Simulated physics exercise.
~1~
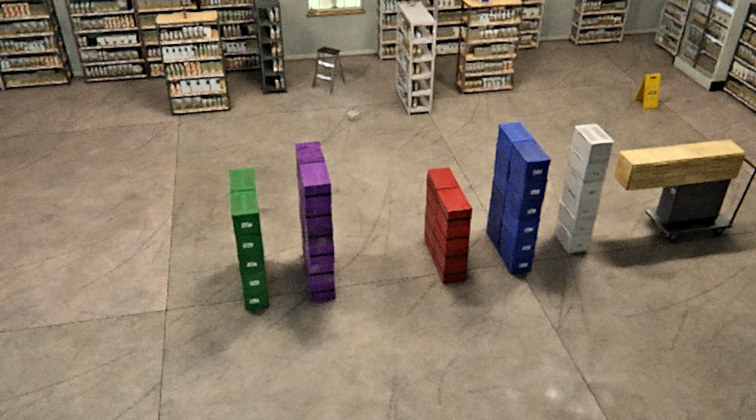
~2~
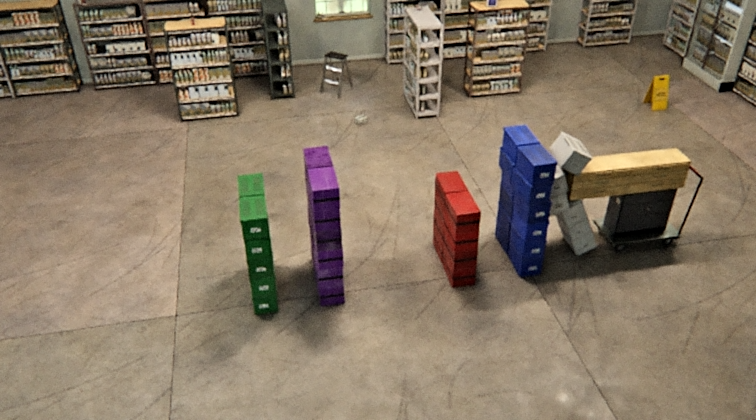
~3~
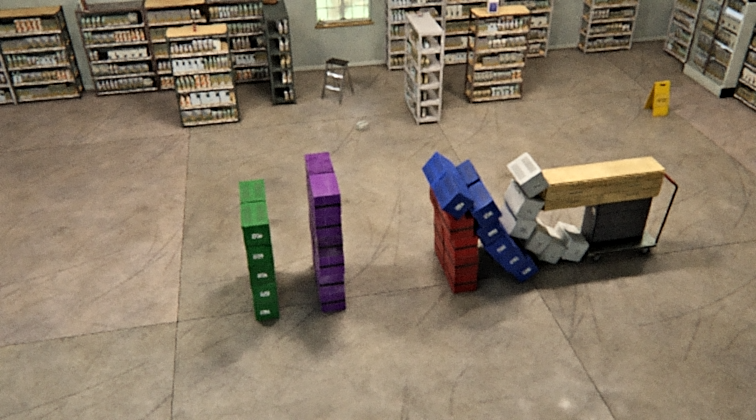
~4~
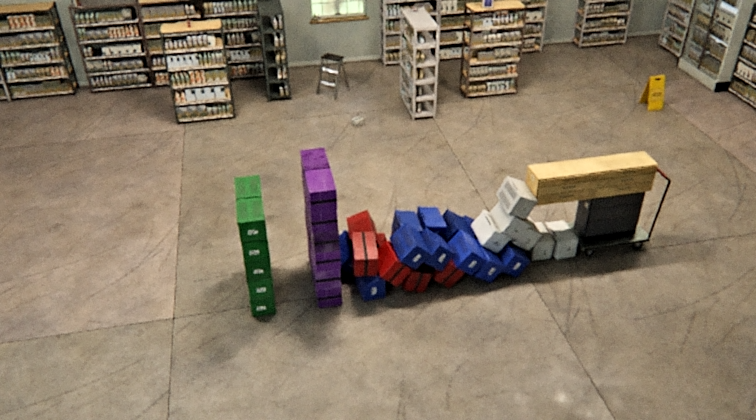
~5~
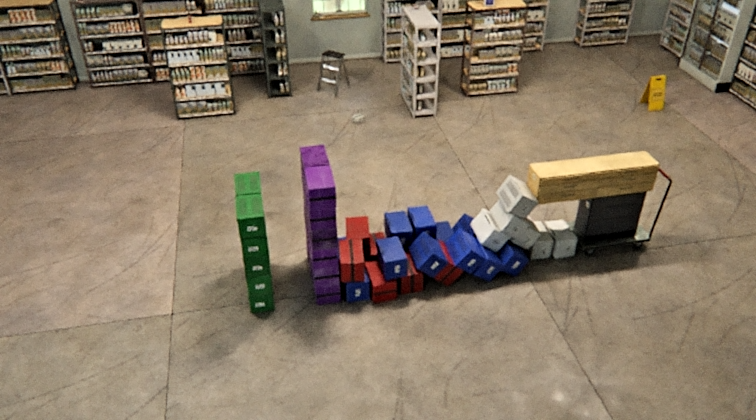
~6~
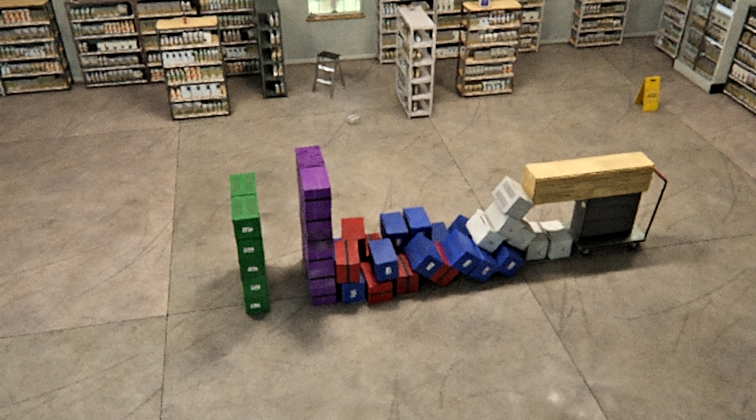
In a storeroom lined with shelves, seen from above by a slightly swaying camera, upright stacks of boxes stand in a row on a concrete floor, green and purple at left, red in the middle, then blue and white at right. A trolley carrying a long wooden beam rolls in from the right, and the beam knocks the white stack over to the left. The white boxes topple the blue stacks onto the red ones, which collapse in turn. Boxes tumble into a heap against the foot of the purple stacks. The trolley stops, and the purple and green stacks remain standing.
